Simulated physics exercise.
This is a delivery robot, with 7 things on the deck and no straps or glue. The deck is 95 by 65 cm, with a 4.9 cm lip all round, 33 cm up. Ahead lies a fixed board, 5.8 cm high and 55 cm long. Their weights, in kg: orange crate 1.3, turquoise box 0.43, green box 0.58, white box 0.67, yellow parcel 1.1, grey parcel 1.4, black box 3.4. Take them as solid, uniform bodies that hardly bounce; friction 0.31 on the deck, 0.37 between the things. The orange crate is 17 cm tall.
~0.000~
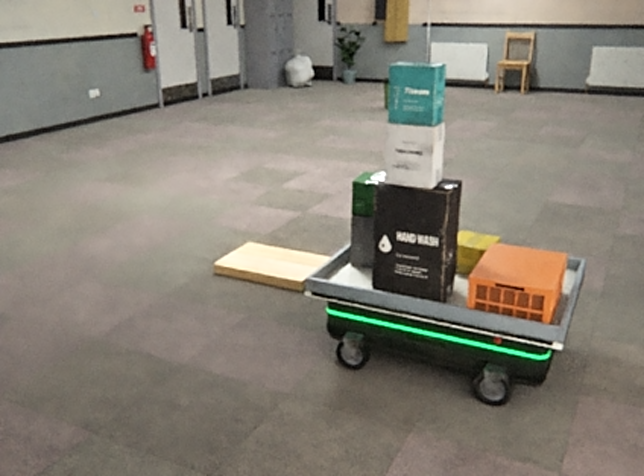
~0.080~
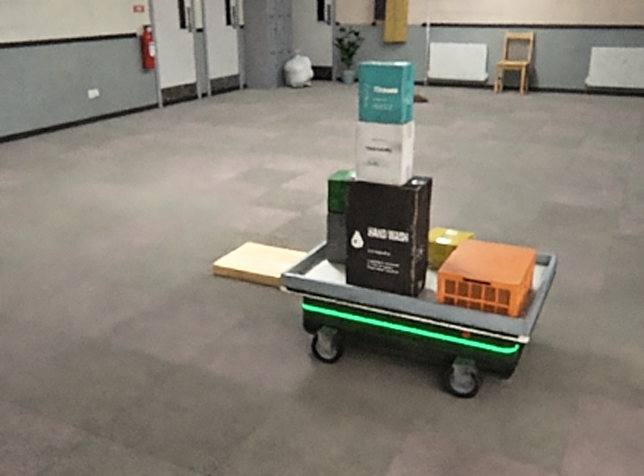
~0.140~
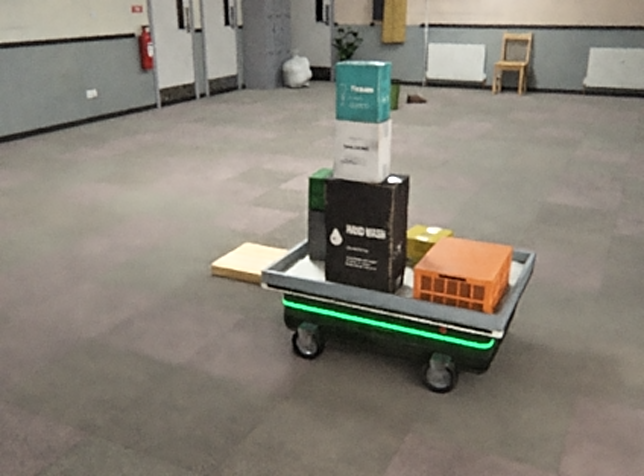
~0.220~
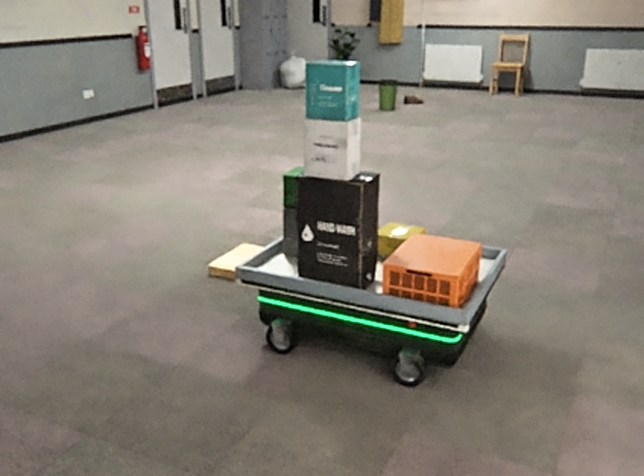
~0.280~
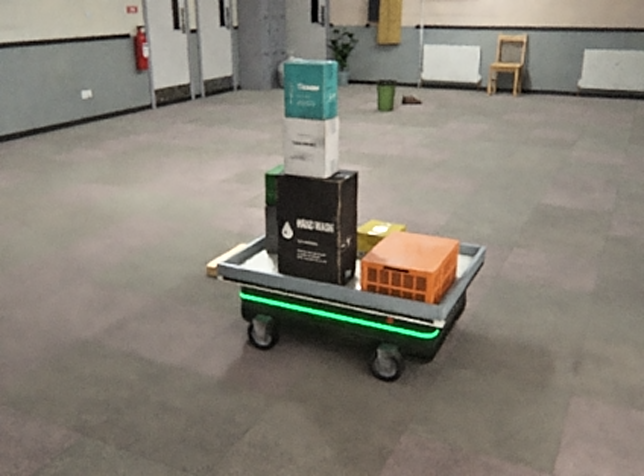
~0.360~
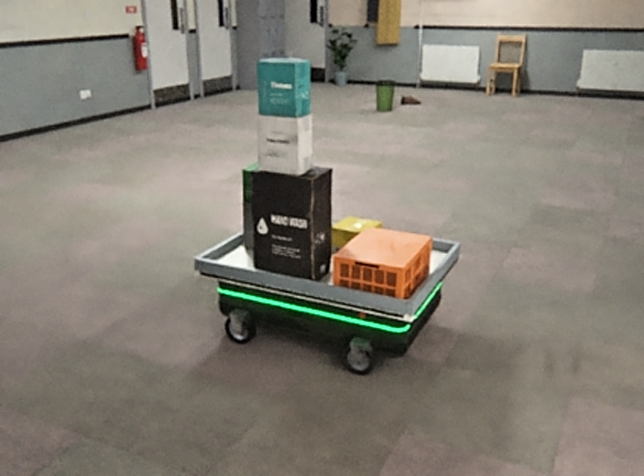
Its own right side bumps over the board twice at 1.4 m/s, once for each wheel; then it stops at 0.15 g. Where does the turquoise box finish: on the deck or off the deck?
The turquoise box stays on the cart.
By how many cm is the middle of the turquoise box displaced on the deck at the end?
Some 8 cm.
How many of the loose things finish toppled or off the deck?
In all, 1.
After 0.56 s, 78 cm covered; turquoise box moved 2 cm near (230, 81); green box 21° off upright; grey parcel 21° off upright.
After 0.86 s, 120 cm covered; turquoise box moved 11 cm near (144, 79); green box 12° off upright; orange crate 10° off upright.
After 1.26 s, 176 cm covered; turquoise box moved 9 cm near (42, 75); green box on its side; white box moved 7 cm.
In the end (2.8 s), toppled on the deck, green box; the other 6 under 10 cm from the start.
